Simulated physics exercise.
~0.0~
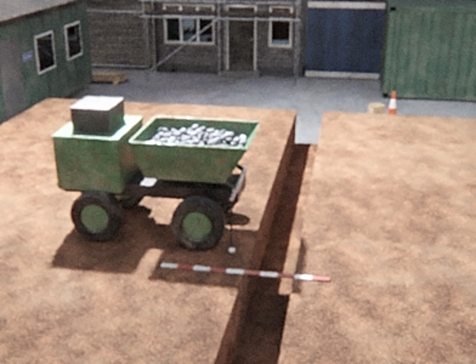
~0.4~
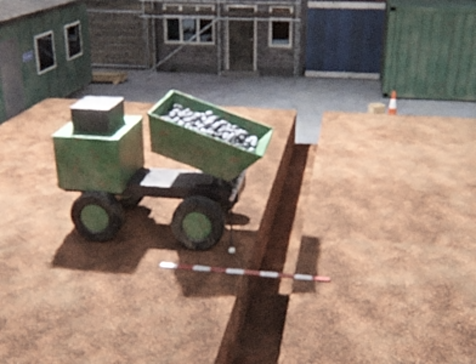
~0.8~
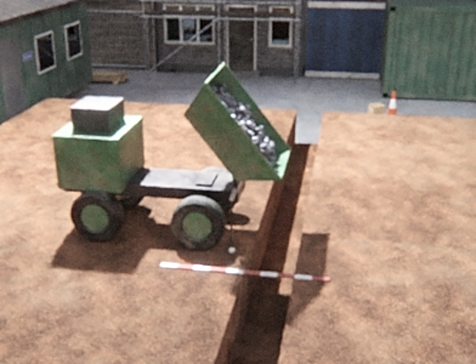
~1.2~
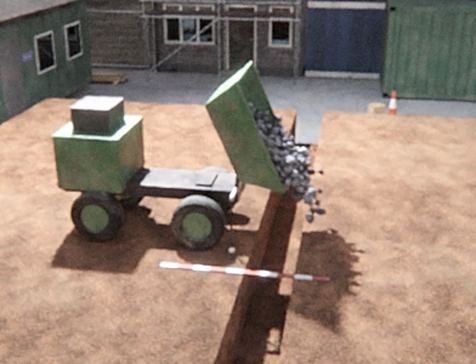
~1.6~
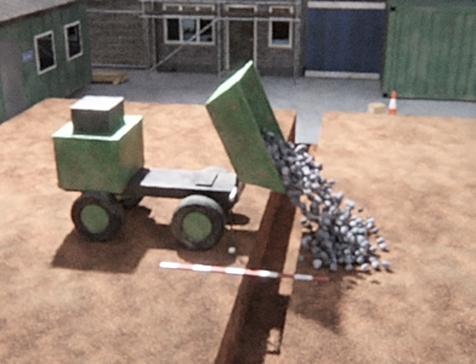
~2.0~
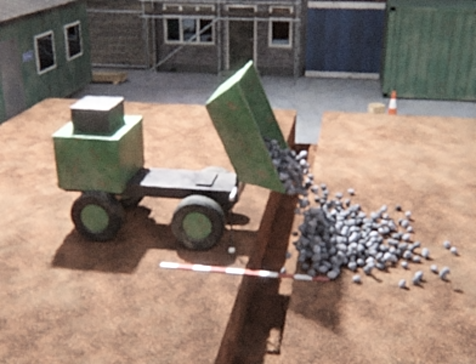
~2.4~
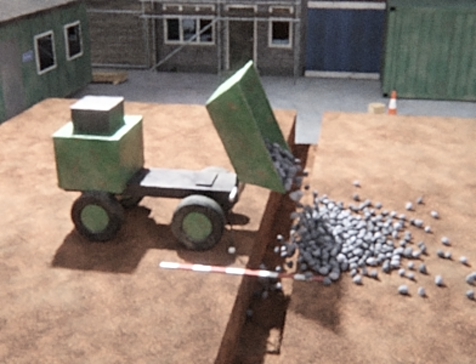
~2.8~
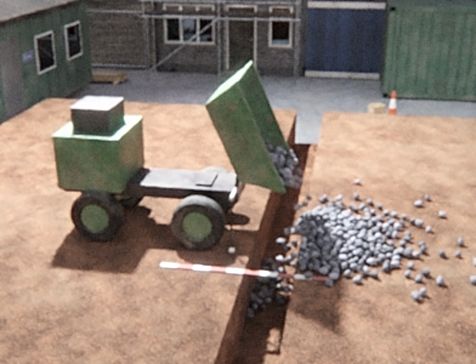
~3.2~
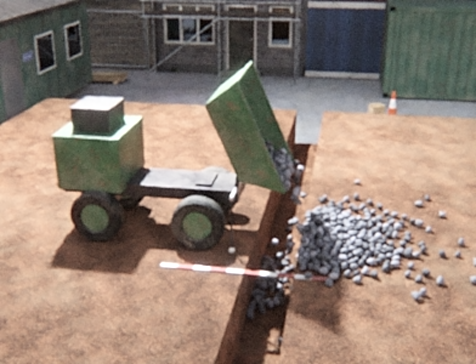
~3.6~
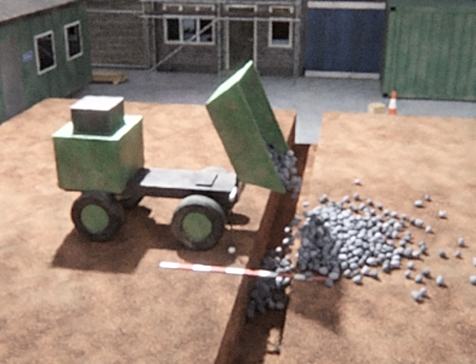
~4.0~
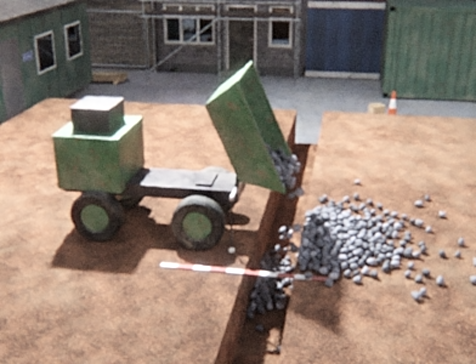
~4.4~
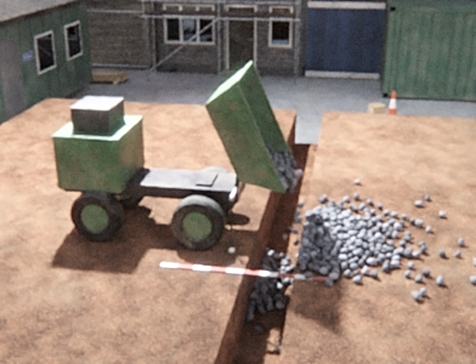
A green dumper loaded with grey stones stands at the left of a brown dirt yard, seen from above, with a red-and-white striped staff lying near a narrow trench. Behind are green cabins, scaffolding, a blue door and a small traffic cone. The dumper's body tips steadily to the right until it is steep, while the wheels stay put. Stones pour over its lip, mostly landing beyond the trench and spreading into a heap, while others drop into it. The flow dies away, leaving some stones in the raised body, some in the trench and scattered ones around the still pile.
